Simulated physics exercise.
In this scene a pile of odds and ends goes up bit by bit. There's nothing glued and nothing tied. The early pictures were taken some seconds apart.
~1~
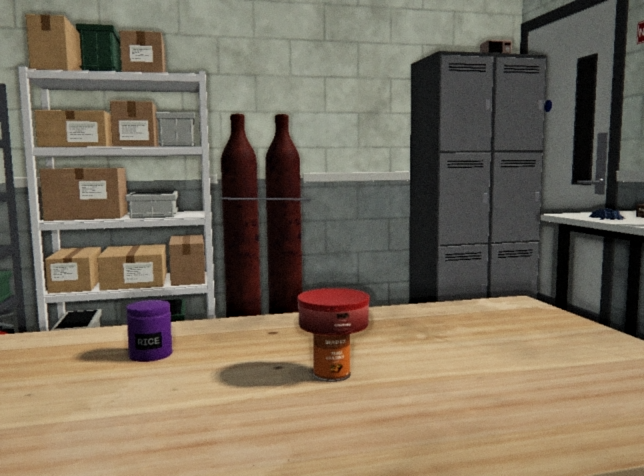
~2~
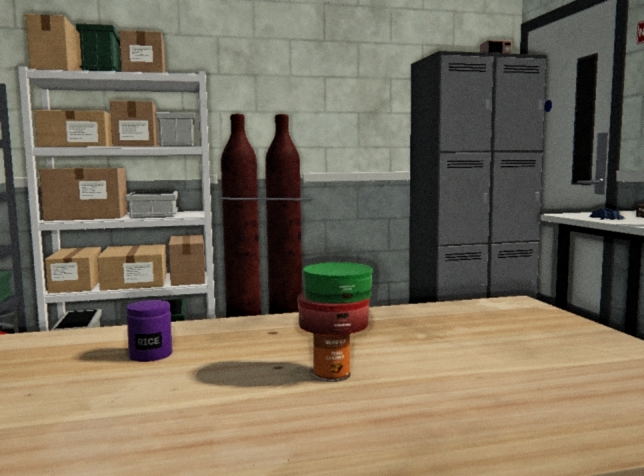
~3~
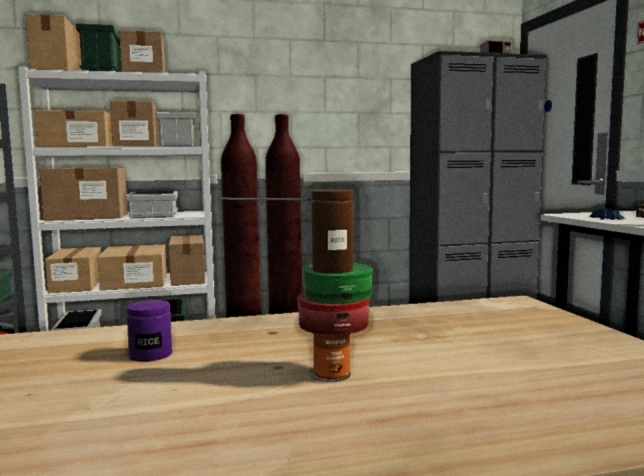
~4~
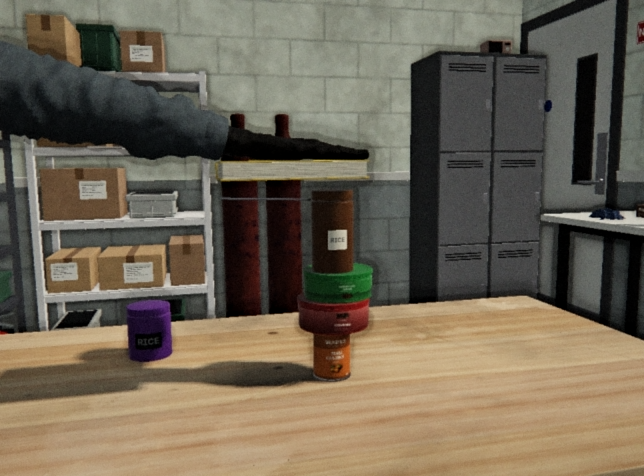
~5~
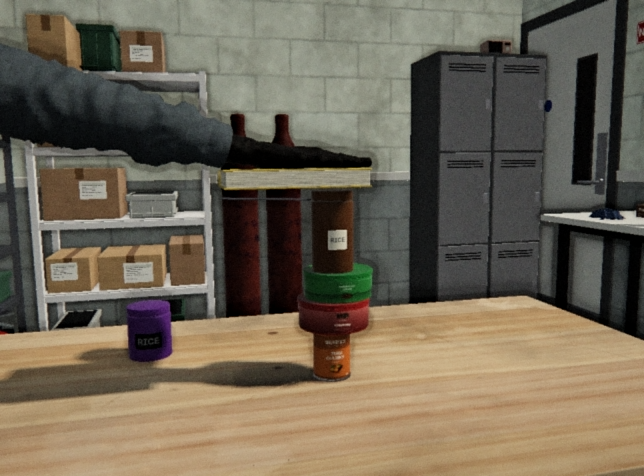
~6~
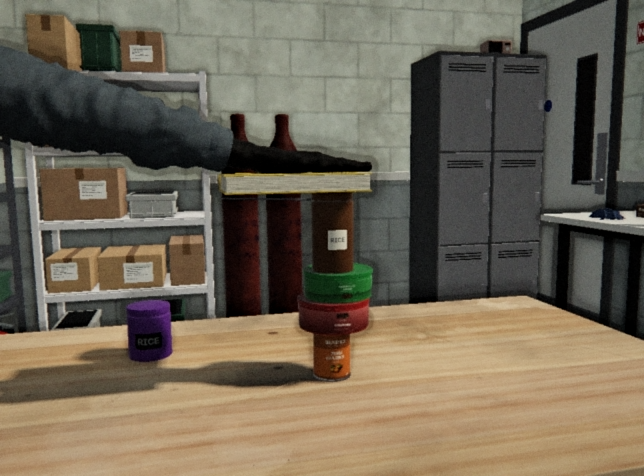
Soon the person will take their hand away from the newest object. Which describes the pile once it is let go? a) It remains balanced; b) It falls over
It falls over (b).
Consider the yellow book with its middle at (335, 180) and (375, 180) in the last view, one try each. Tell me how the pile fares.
The pile remains stable in the first case, then in the second case it tips over.
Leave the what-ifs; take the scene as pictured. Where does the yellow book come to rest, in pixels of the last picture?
It finishes at about (197, 384).
Then, 0.40 s on from there, yellow book now fallen.
Then, 0.50 s on from there, things are still on the move.
Then, 0.70 s on from there, as before.
In the end, fallen, yellow book; the other 5 unmoved. At the end, from the last picture's camera, yellow book near (197, 384). The pile loses its balance.
